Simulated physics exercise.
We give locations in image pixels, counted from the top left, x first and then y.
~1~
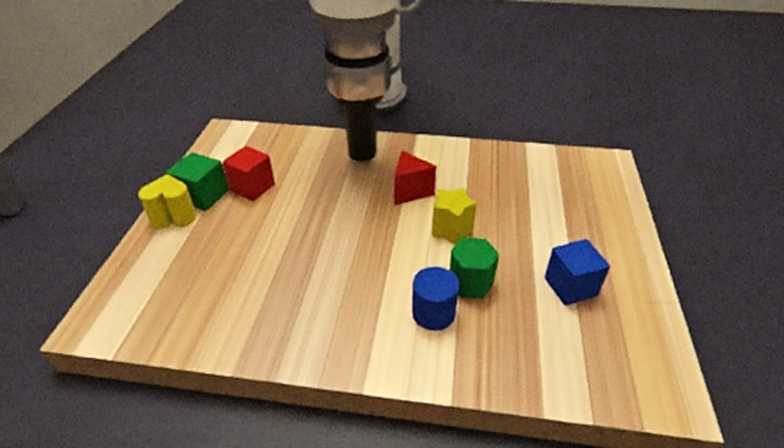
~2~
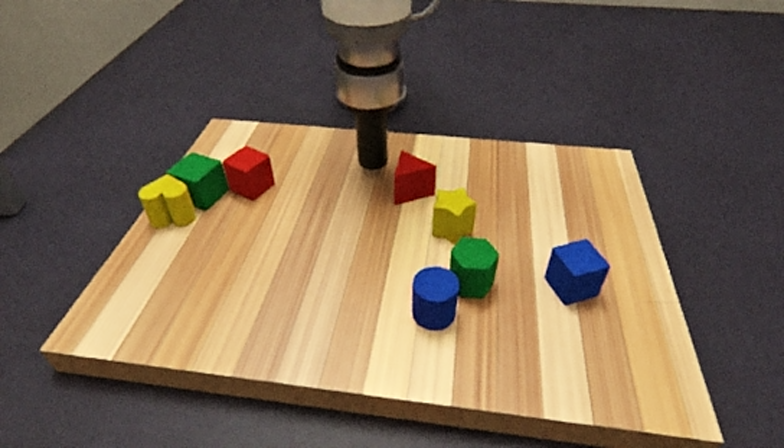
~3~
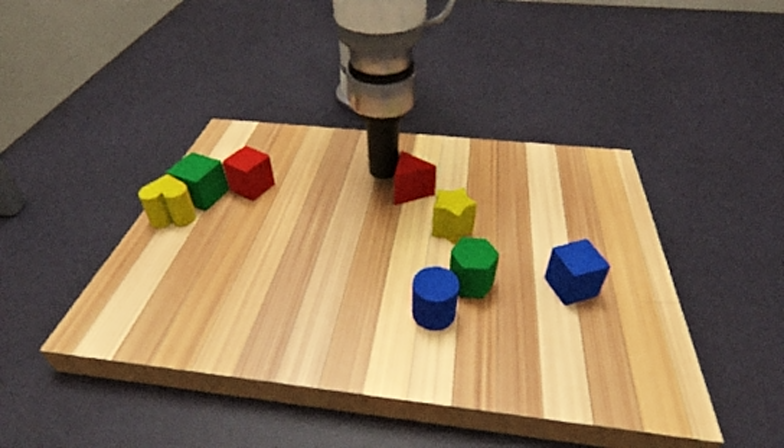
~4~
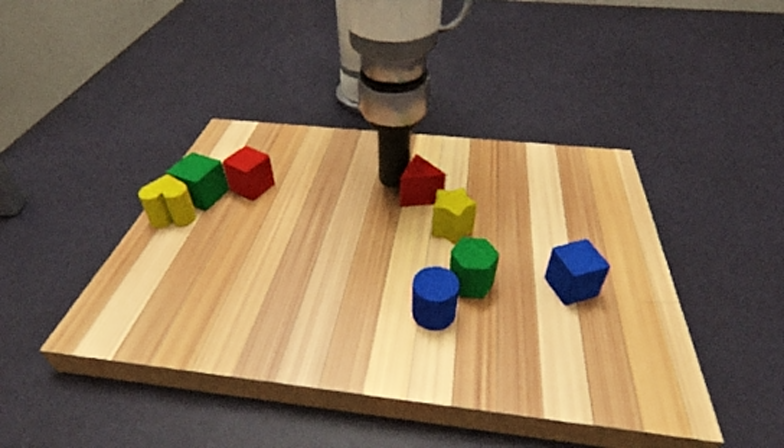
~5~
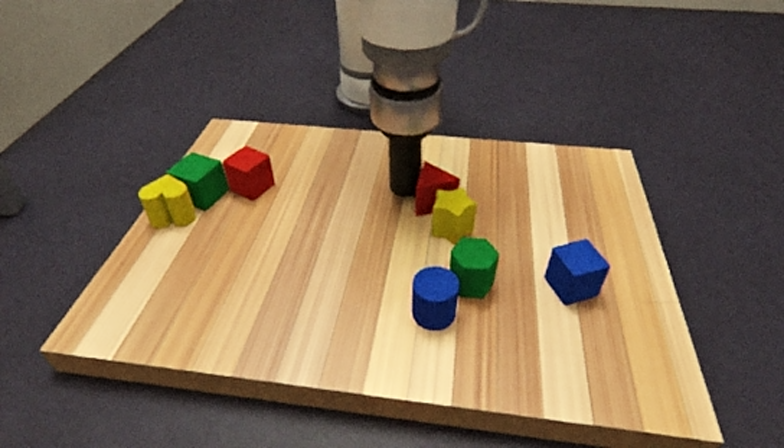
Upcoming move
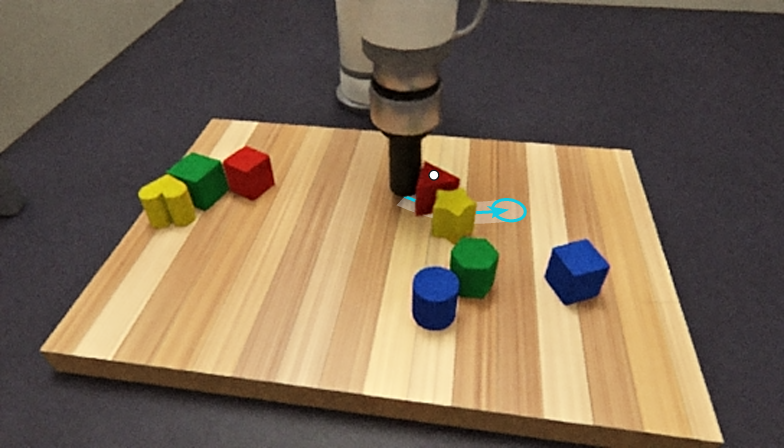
A dark robotic tool tip moves right and slightly toward the viewer over a striped wooden board scattered with red, yellow, green and blue blocks. It reaches the red triangular piece and nudges it a short way right, close to the yellow star block, while the other blocks stay still.
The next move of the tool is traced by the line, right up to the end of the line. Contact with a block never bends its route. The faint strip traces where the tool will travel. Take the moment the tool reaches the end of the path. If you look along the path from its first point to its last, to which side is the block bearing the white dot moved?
It's going to go right.
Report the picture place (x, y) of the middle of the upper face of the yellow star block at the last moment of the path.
Roughly at (469, 212).
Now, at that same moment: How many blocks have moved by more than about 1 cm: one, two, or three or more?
Going by the path, two blocks will move.
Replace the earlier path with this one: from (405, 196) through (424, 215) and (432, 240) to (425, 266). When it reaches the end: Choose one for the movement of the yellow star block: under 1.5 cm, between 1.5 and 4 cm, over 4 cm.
Medium: 1.5 to 4 cm.
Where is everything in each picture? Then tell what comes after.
The first frame shows tool tip (363, 153); block tops, red triangular piece (411, 164); yellow star block (454, 200).
The second frame shows tool (373, 162); blocks unchanged.
The third frame shows tool (384, 170); blocks unchanged.
The fourth frame shows tool (394, 179); red triangular piece (421, 168).
The fifth frame shows tool (405, 187); red triangular piece (434, 175); yellow star block (454, 200).
Path on the board, from (405, 196) through (437, 208) and (473, 212) to (509, 210); the dot is on the red triangular piece.
The first path, step by step. One third of the way, tool (438, 198); red triangular piece (469, 188), turned 25° clockwise; yellow star block (465, 209), turned 15° clockwise.
Two thirds of the way, tool (476, 203); red triangular piece (505, 197), turned 40° clockwise; yellow star block (469, 212), turned 25° clockwise.
At the end, tool (511, 200); red triangular piece (522, 202), turned 60° clockwise; yellow star block (469, 212), turned 25° clockwise.
